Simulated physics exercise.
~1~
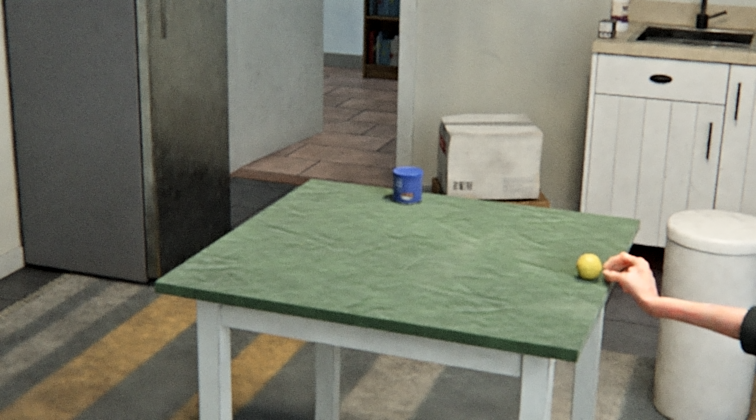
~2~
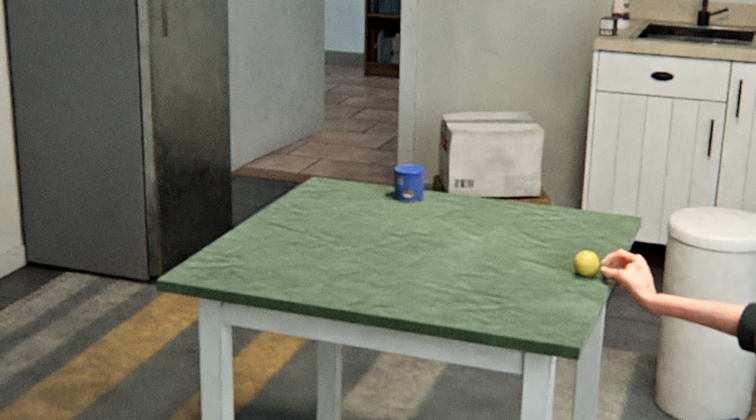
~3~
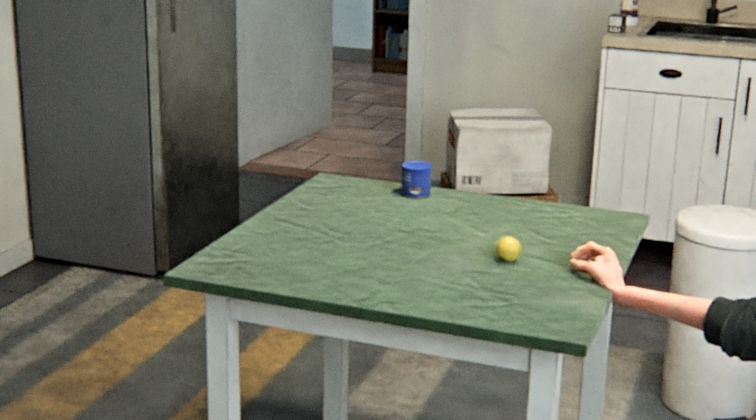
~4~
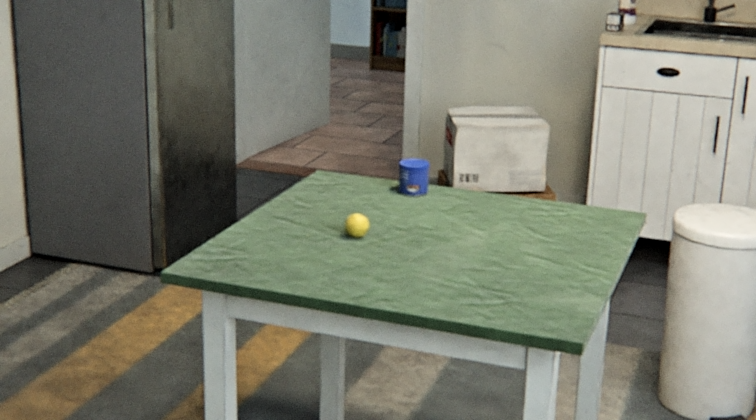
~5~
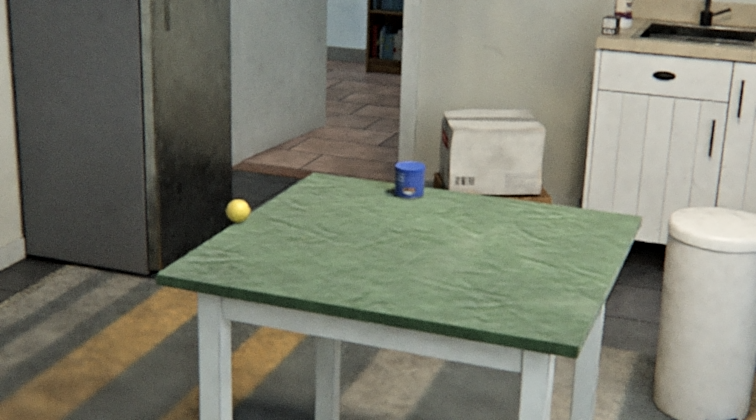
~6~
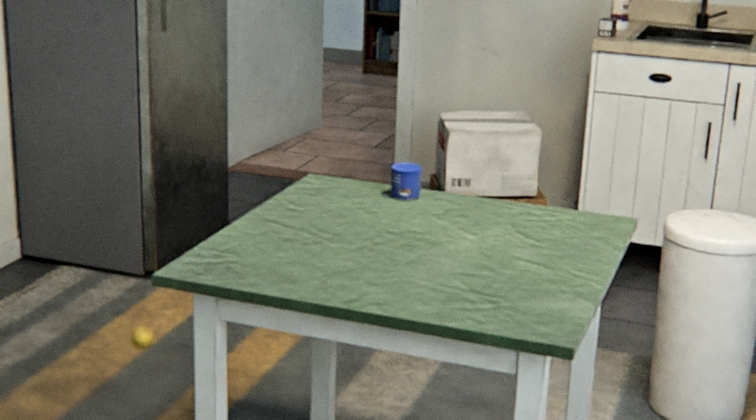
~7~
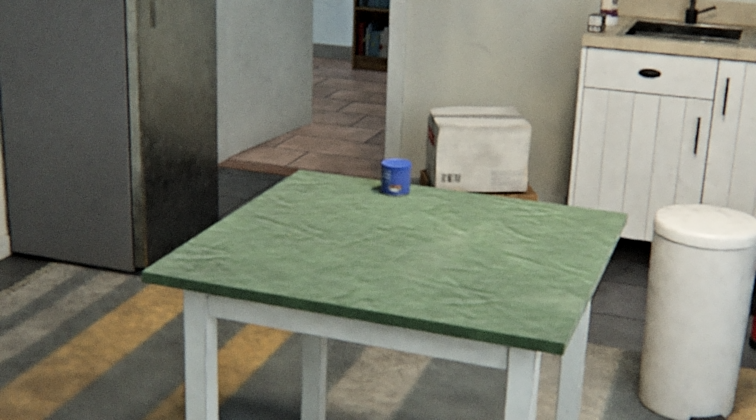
A yellow lemon leaves a hand, rolls left across a green table, and drops off.
